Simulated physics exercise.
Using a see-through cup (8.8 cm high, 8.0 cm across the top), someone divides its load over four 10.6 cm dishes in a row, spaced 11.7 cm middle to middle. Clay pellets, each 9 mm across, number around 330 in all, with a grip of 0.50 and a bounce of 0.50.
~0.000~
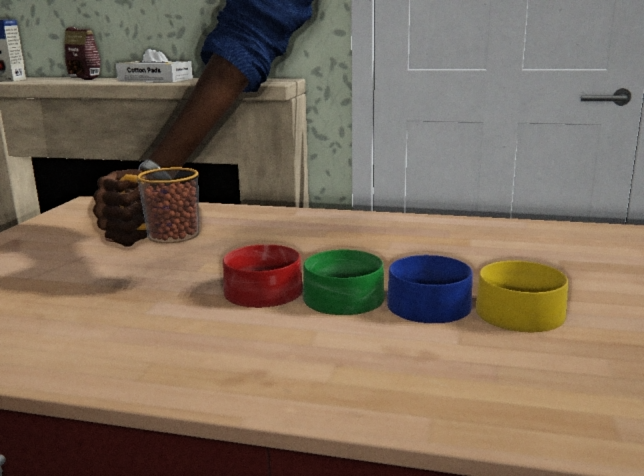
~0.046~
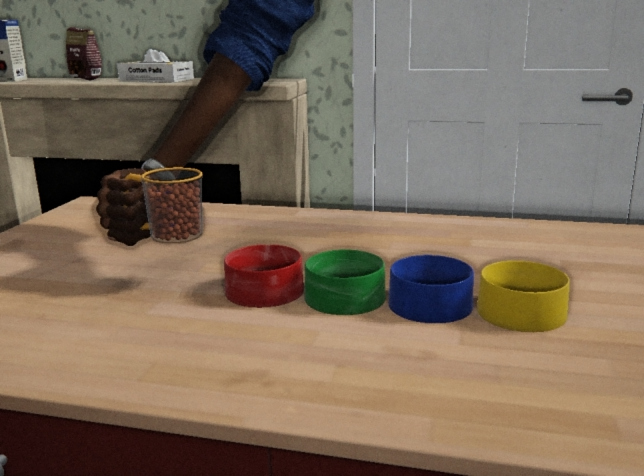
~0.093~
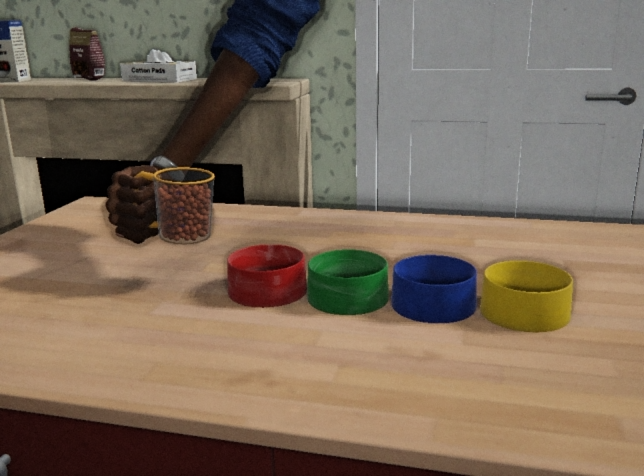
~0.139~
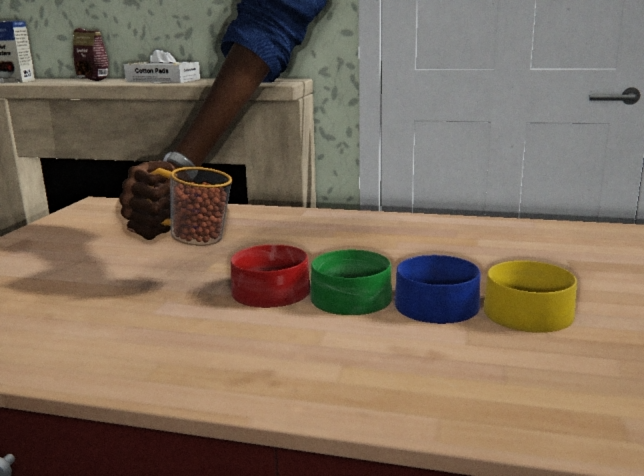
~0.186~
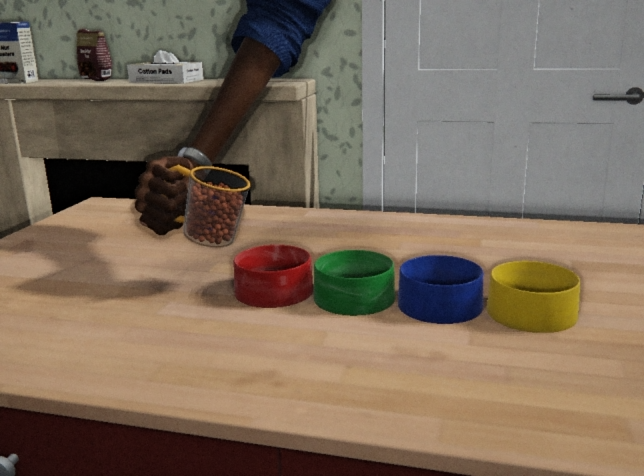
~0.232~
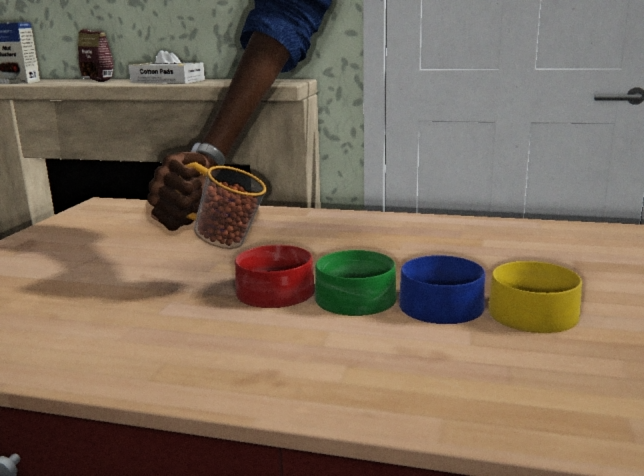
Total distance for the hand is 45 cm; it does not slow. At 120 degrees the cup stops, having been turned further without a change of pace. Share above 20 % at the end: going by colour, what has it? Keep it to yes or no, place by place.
Place by place: Red no, blue yes, green no, yellow yes, counter no.
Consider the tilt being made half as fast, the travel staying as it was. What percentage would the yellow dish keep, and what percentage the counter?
In that case the yellow dish gets 100 while the counter gets 0.
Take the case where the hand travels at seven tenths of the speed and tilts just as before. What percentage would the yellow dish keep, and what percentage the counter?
Yellow: 0; counter: 10.
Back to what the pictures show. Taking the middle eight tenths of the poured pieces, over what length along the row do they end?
Some 14 centimetres.
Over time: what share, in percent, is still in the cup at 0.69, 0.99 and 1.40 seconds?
100, 65, 0.
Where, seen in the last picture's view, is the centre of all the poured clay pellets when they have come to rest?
Around (530, 301).
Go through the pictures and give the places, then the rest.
The first picture shows cup at (171, 205), tilt 0 degrees, lip at (194, 176), moved 0.0 cm; middle of the pieces at (171, 208); red dish at (262, 258); green dish at (343, 264); blue dish at (430, 270); yellow dish at (523, 276).
The second picture shows cup at (174, 205), tilt 1 degrees, lip at (199, 177), moved 0.3 cm; middle of the pieces at (174, 208).
The third picture shows cup at (185, 206), tilt 5 degrees, lip at (211, 179), moved 1.4 cm; middle of the pieces at (184, 208).
The fourth picture shows cup at (199, 207), tilt 10 degrees, lip at (228, 183), moved 3.1 cm; middle of the pieces at (198, 209).
The fifth picture shows cup at (214, 208), tilt 17 degrees, lip at (247, 188), moved 5.0 cm; middle of the pieces at (213, 209).
The sixth picture shows cup at (228, 208), tilt 23 degrees, lip at (263, 193), moved 6.8 cm; middle of the pieces at (226, 210); red dish at (274, 258); green dish at (355, 264); blue dish at (443, 270); yellow dish at (536, 277). Its pace works out near 130 degrees a second; the hand travels 40 cm a second.
After 0.69 s, tilt 83 degrees; cup holds 100 %.
Then, at 0.99 s, tilt 119 degrees; cup holds 65 %, blue 30 %.
Then, at 1.40 s, tilt 120 degrees; cup holds 0 %, blue 30 %, yellow 65 %.
By 1.9 s all is still; red 0 %, blue 30 %, green 0 %, yellow 65 %, counter 10 %.
